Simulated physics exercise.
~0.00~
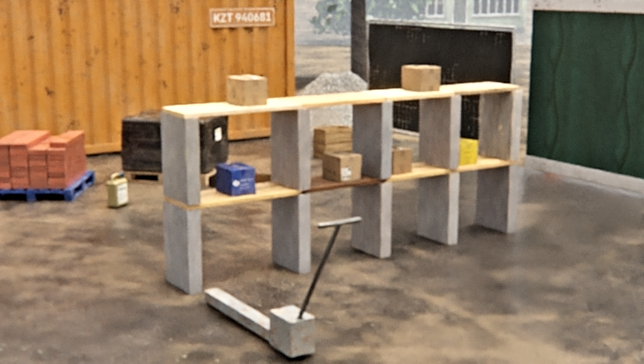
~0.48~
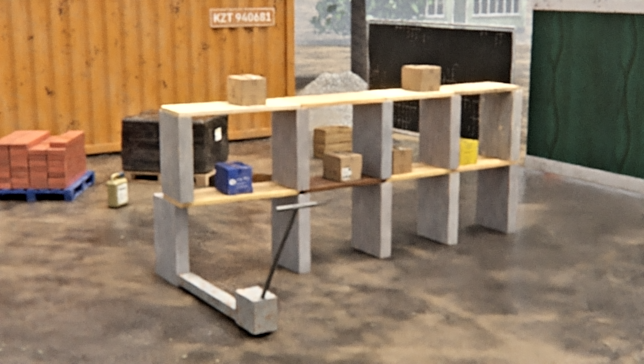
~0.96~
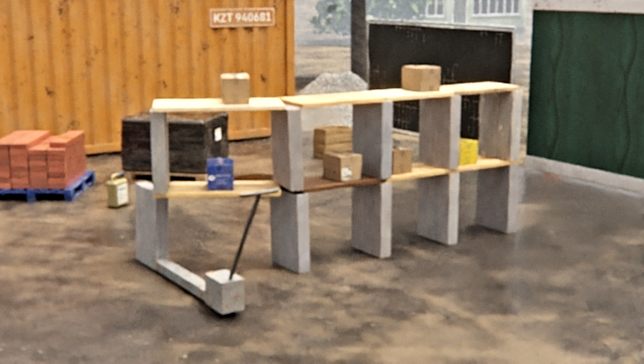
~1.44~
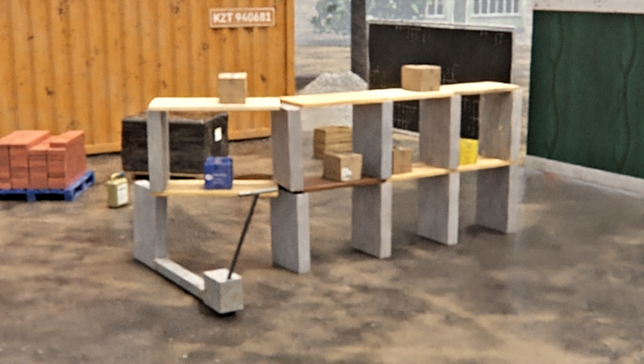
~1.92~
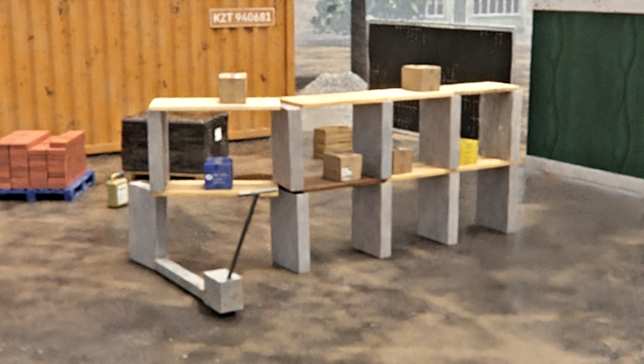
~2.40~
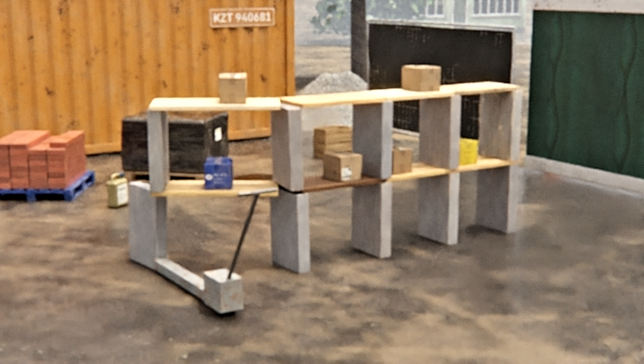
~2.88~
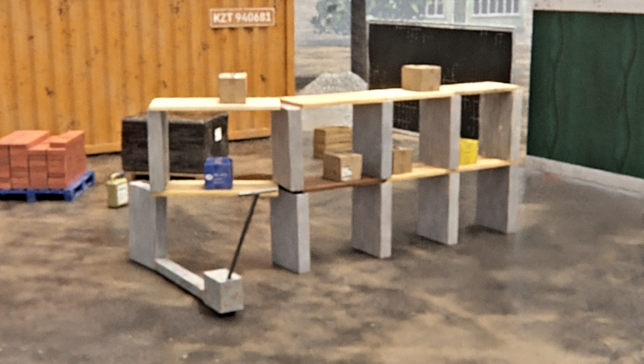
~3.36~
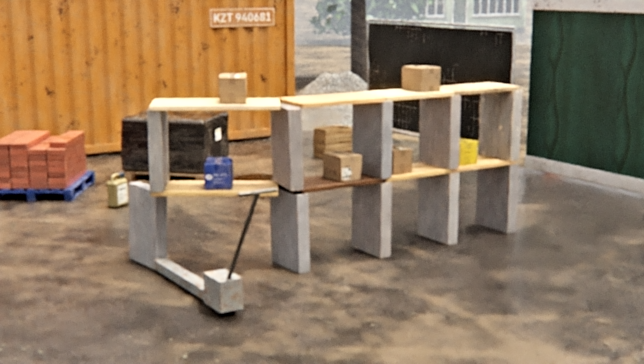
Floor jack sliding leftward against the end upright of a two-tier shelf, shifting boards and blue carton slightly, everything staying up.
